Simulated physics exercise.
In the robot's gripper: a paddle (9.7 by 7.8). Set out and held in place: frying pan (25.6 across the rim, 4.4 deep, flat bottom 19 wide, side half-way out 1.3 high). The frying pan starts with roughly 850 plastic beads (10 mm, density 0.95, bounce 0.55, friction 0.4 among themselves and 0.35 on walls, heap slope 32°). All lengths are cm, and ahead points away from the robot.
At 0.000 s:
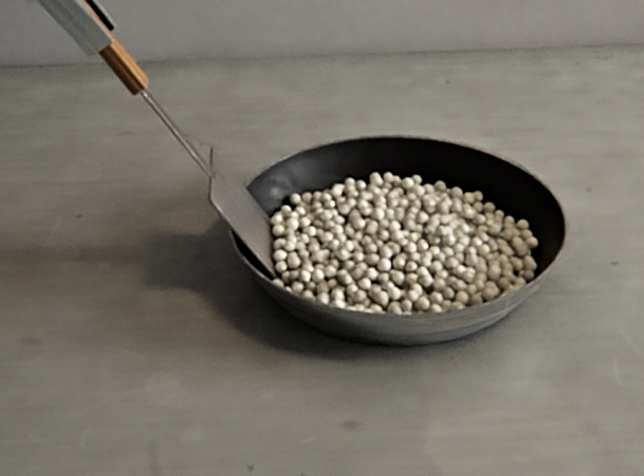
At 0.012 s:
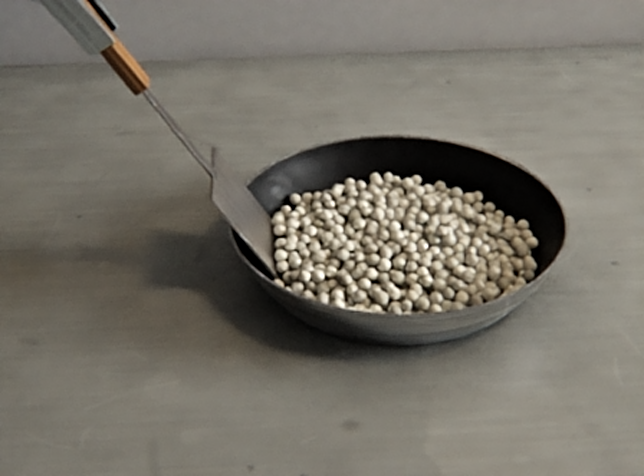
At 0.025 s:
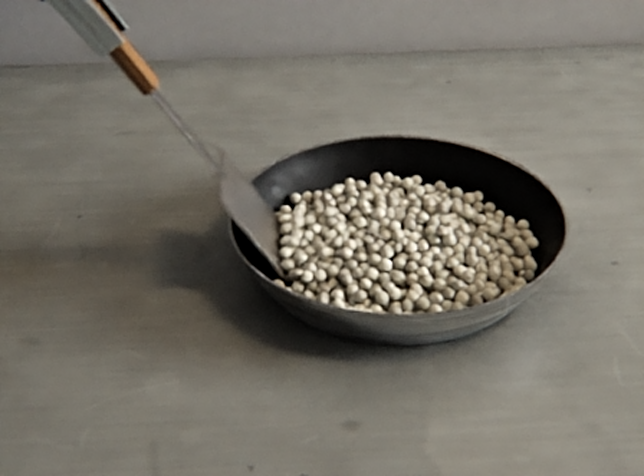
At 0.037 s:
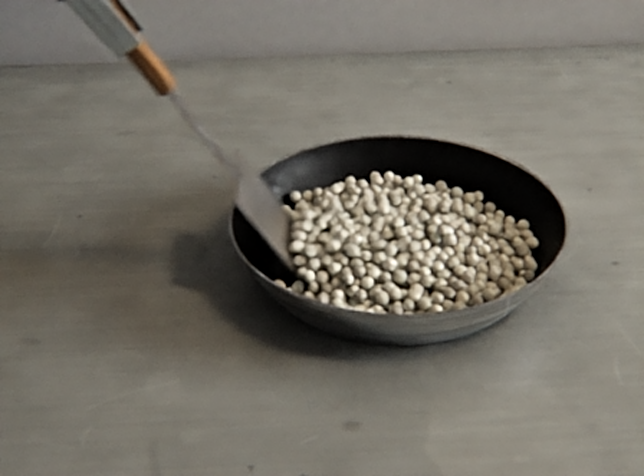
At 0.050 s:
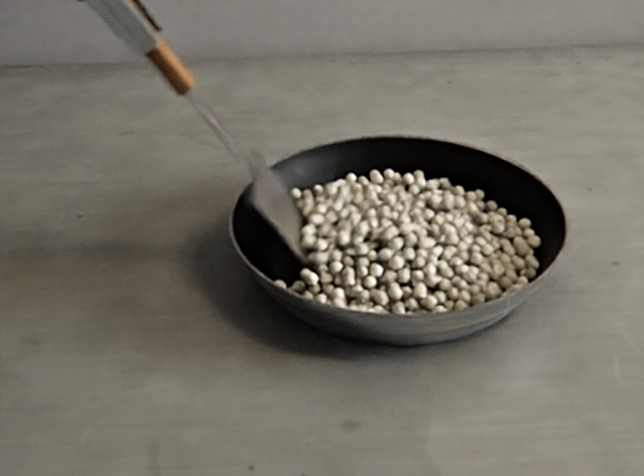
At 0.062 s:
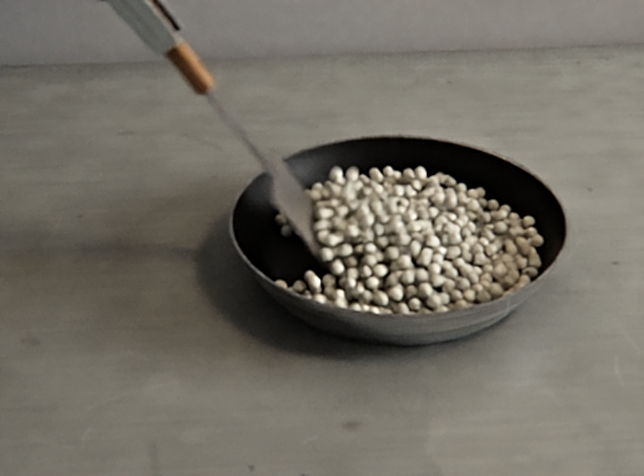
A robot arm held a flat spatula at the left side of a dark frying pan full of pale beads, then pushed it rightward, shoving the beads together and baring some of the pan.
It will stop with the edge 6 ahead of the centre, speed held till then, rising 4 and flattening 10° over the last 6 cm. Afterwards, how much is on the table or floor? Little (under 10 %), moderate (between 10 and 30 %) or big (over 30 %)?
On the table or floor the share is moderate, between 10 and 30 %.
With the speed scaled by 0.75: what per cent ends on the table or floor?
About 5 per cent.
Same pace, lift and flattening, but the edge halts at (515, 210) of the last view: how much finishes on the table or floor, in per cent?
About 20 per cent.
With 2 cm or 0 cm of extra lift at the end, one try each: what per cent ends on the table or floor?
Some 10 and 5 per cent.
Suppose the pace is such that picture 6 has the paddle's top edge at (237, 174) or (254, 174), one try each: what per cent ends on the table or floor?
Some 0 and 5 per cent.
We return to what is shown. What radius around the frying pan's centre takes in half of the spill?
Roughly 42 cm.
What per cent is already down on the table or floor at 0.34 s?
Roughly 15 per cent.
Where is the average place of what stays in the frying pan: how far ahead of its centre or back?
About 3.5 cm ahead.
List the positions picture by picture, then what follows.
The first picture shows paddle top edge at (210, 173), sloping 58°; upper third of the load around (391, 241), from x 275 to 530, top at y 180; 851 in the frying pan.
The second picture shows paddle top edge at (212, 173), sloping 58°; upper third of the load around (391, 242), from x 275 to 530, top at y 180.
The third picture shows paddle top edge at (220, 174), sloping 58°; upper third of the load around (386, 241), from x 280 to 530, top at y 180.
The fourth picture shows paddle top edge at (236, 174), sloping 58°; upper third of the load around (382, 238), from x 280 to 530, top at y 175.
The fifth picture shows paddle top edge at (254, 174), sloping 58°; upper third of the load around (388, 234), from x 280 to 535, top at y 175.
The sixth picture shows paddle top edge at (272, 173), sloping 58°; upper third of the load around (395, 231), from x 280 to 535, top at y 170; 851 in the frying pan.
By 0.09 s, sloping 58°, highest piece 8 above the table; 851 in the frying pan.
By 0.12 s, sloping 54°, highest piece 9 above the table; 850 in the frying pan, 1 on the blade or in flight.
By 0.34 s, sloping 48°, highest piece 7 above the table; 725 in the frying pan, 124 on the table or floor, 2 on the blade or in flight.
By 1.39 s, sloping 48°, highest piece 5 above the table; 725 in the frying pan, 126 on the table or floor.
Final count, 725 in the frying pan, 126 on the table or floor. That is 15 % on the table or floor.
